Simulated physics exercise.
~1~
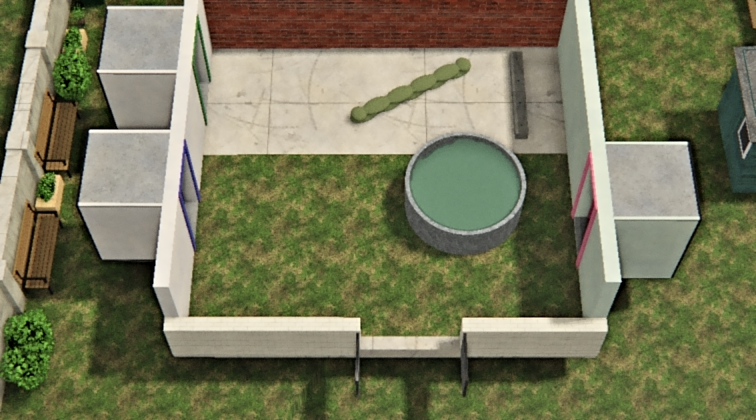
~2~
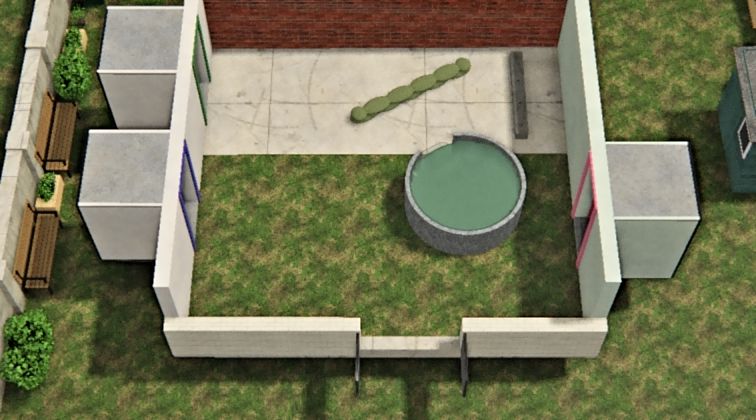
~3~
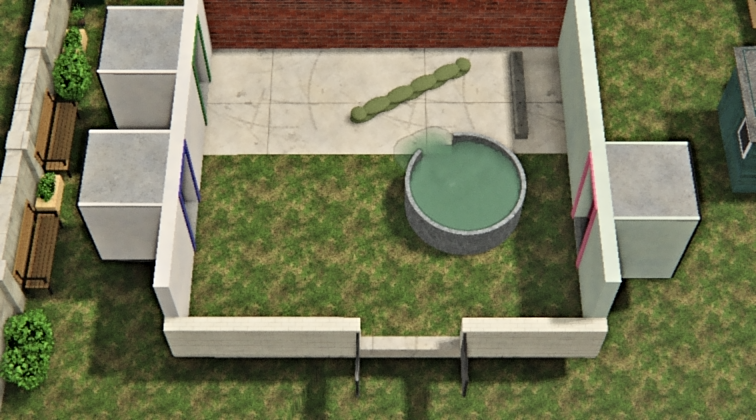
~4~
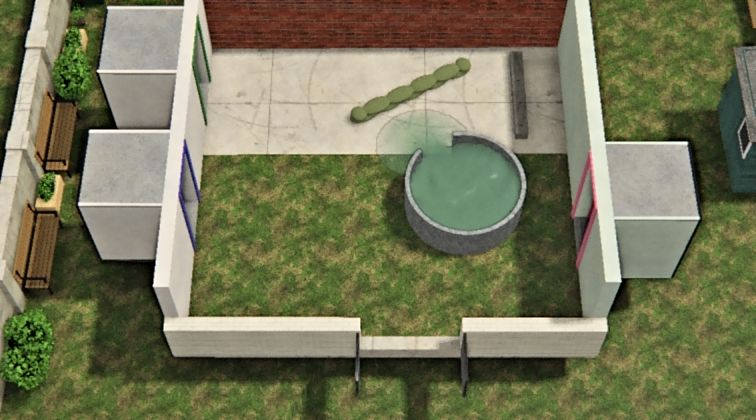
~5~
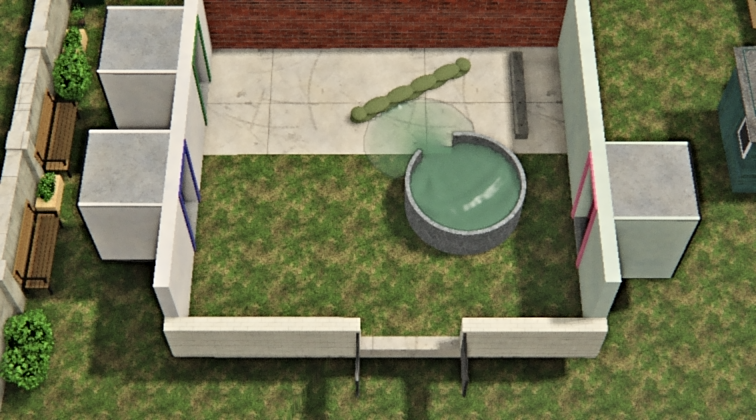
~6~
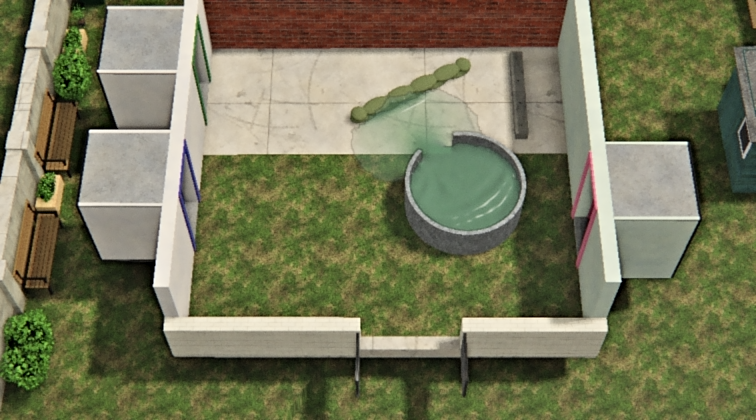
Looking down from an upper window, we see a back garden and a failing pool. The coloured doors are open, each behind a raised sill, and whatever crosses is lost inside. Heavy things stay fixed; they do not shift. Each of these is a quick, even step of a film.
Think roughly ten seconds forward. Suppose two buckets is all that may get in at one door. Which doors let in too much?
The green door gets over two buckets. The pink door gets two buckets or fewer. The blue door gets two buckets or fewer.
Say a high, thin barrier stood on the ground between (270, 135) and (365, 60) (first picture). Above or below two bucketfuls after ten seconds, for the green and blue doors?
Looks like the green door doesn't reach that amount while the blue door doesn't reach that amount.
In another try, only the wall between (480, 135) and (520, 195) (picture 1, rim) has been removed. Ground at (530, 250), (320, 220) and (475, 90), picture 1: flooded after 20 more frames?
Going through them, the first would be submerged, the next still bare and the last submerged.
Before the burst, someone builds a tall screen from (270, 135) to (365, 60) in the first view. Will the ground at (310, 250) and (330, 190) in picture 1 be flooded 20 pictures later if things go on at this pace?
Unwetted; inundated.
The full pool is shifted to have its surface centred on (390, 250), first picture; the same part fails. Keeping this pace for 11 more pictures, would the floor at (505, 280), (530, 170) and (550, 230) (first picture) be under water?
In order, the three spots end up untouched, untouched and untouched.
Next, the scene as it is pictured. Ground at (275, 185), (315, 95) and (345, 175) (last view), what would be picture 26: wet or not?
Lab note, in the order given: Wet through, wet through, wet through.
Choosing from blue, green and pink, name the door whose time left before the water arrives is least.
That's the door marked green.
A moment on, water covers 20 % of the floor; the green door not reached, the pink door not reached, the blue door not reached.
Next, water covers 35 % of the floor; the green door not reached, the pink door not reached, the blue door not reached.
Then, water covers 50 % of the floor; the green door under two buckets in, the pink door not reached, the blue door not reached.
Later, water covers 70 % of the floor; the green door under two buckets in, the pink door wet at the sill, nothing in, the blue door wet at the sill, nothing in.
In the end, water covers 90 % of the floor; the green door over two buckets in, the pink door wet at the sill, nothing in, the blue door wet at the sill, nothing in.
